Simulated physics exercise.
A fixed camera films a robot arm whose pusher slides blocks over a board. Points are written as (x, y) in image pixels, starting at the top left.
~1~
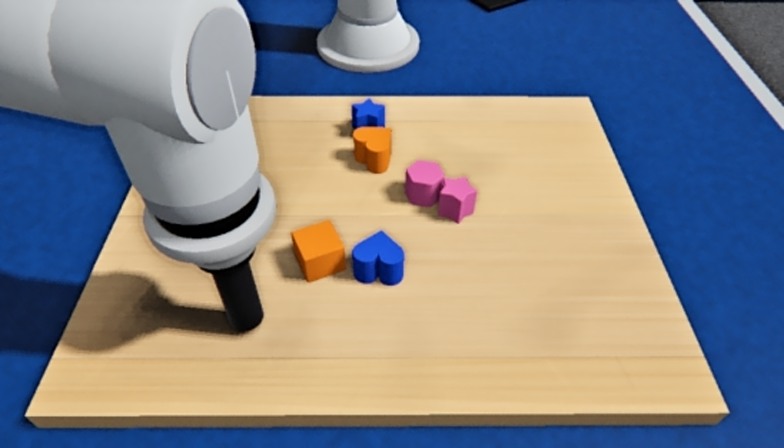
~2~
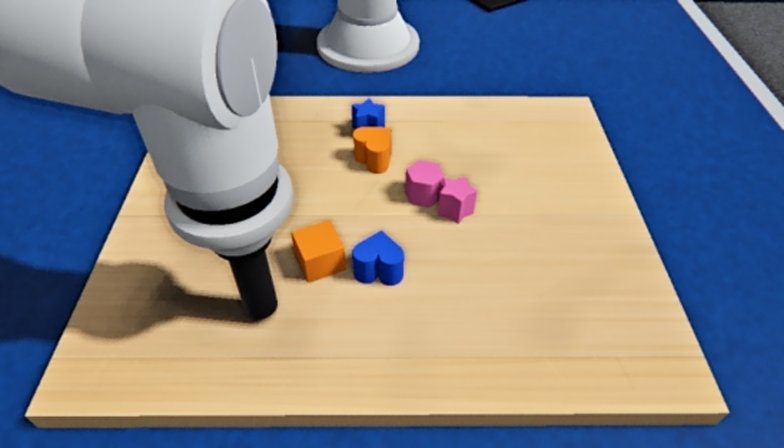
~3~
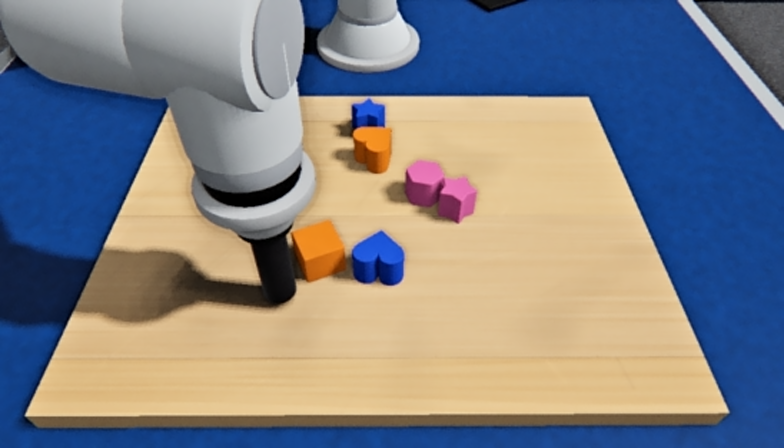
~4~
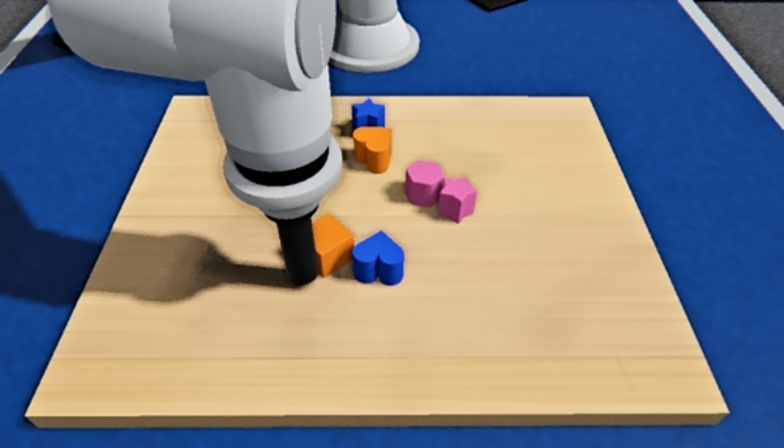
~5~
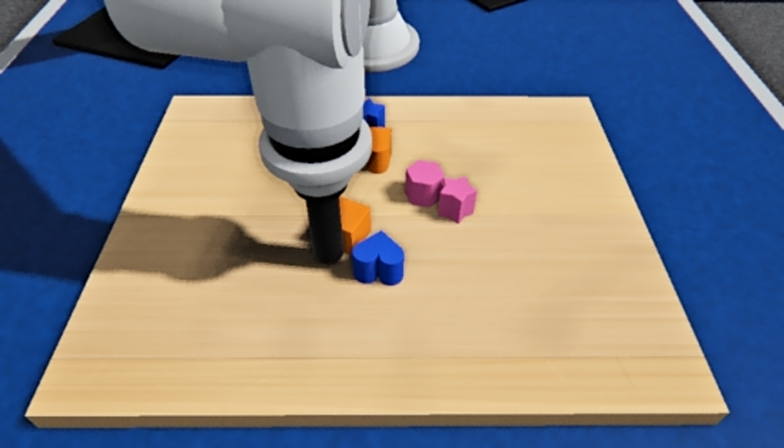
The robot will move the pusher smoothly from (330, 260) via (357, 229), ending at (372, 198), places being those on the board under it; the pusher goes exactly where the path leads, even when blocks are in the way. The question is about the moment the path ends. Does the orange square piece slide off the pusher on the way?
I believe not.
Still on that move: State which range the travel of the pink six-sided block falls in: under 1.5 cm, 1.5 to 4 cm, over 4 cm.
Under 1.5 cm.
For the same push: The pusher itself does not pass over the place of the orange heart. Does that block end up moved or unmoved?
Shifted.
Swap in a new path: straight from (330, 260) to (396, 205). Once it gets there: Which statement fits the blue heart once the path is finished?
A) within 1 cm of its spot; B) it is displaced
(A)
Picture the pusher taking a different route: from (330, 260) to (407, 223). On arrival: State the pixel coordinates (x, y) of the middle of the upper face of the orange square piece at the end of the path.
In the picture, that point is around (362, 191).
What follows on the original path. One third of the way, pusher (348, 231); orange square piece (358, 192).
Two thirds of the way, pusher (363, 211); orange square piece (370, 172), turned 20° anticlockwise.
At the end, pusher (371, 190); orange square piece (380, 154), turned 15° anticlockwise; orange heart (376, 130), turned 20° anticlockwise; blue heart still; pink six-sided block still.
